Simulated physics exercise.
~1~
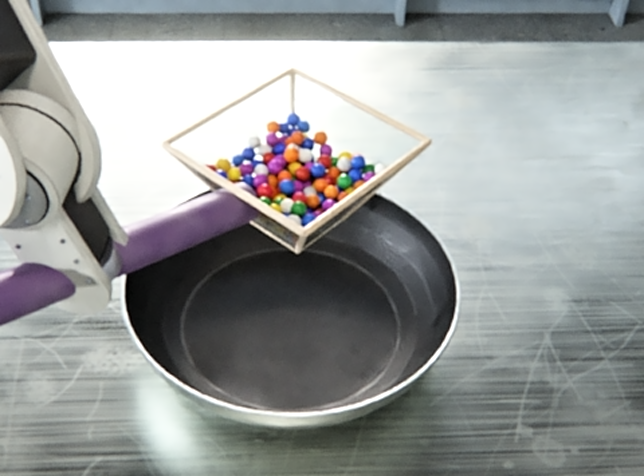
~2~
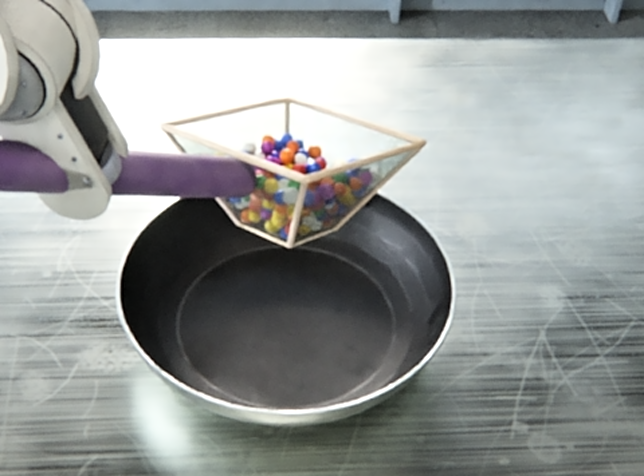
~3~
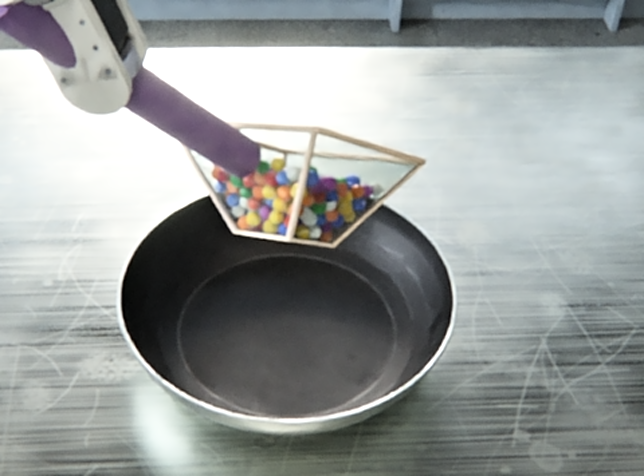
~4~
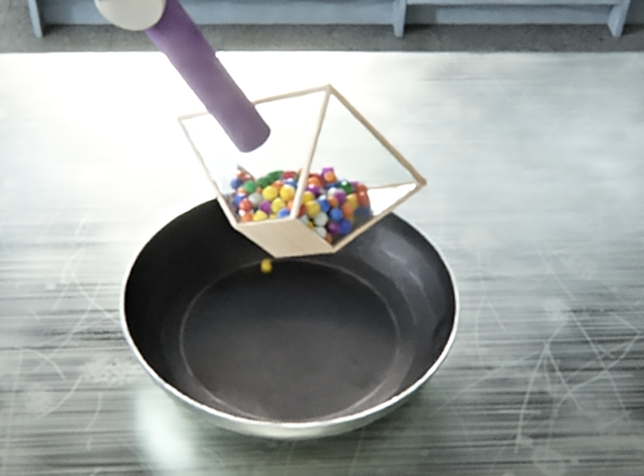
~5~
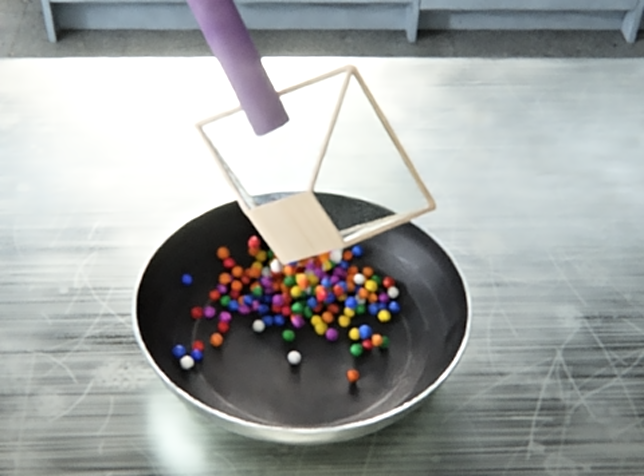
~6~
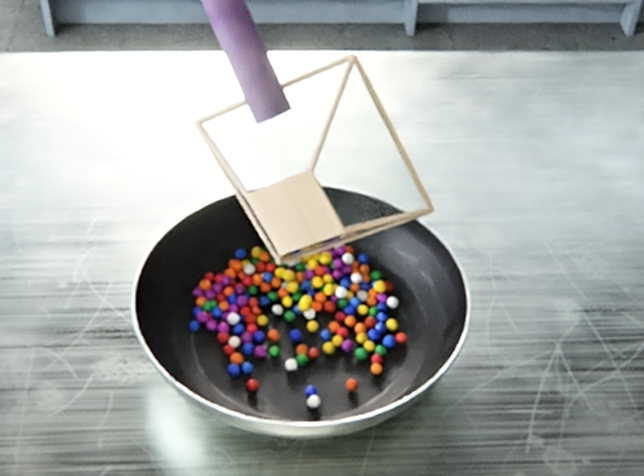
A robotic arm with a purple rod steadily tipped a clear, wood-edged scoop of colorful beads over a dark pan until they spilled out, leaving the scoop empty and the beads scattered across the pan.
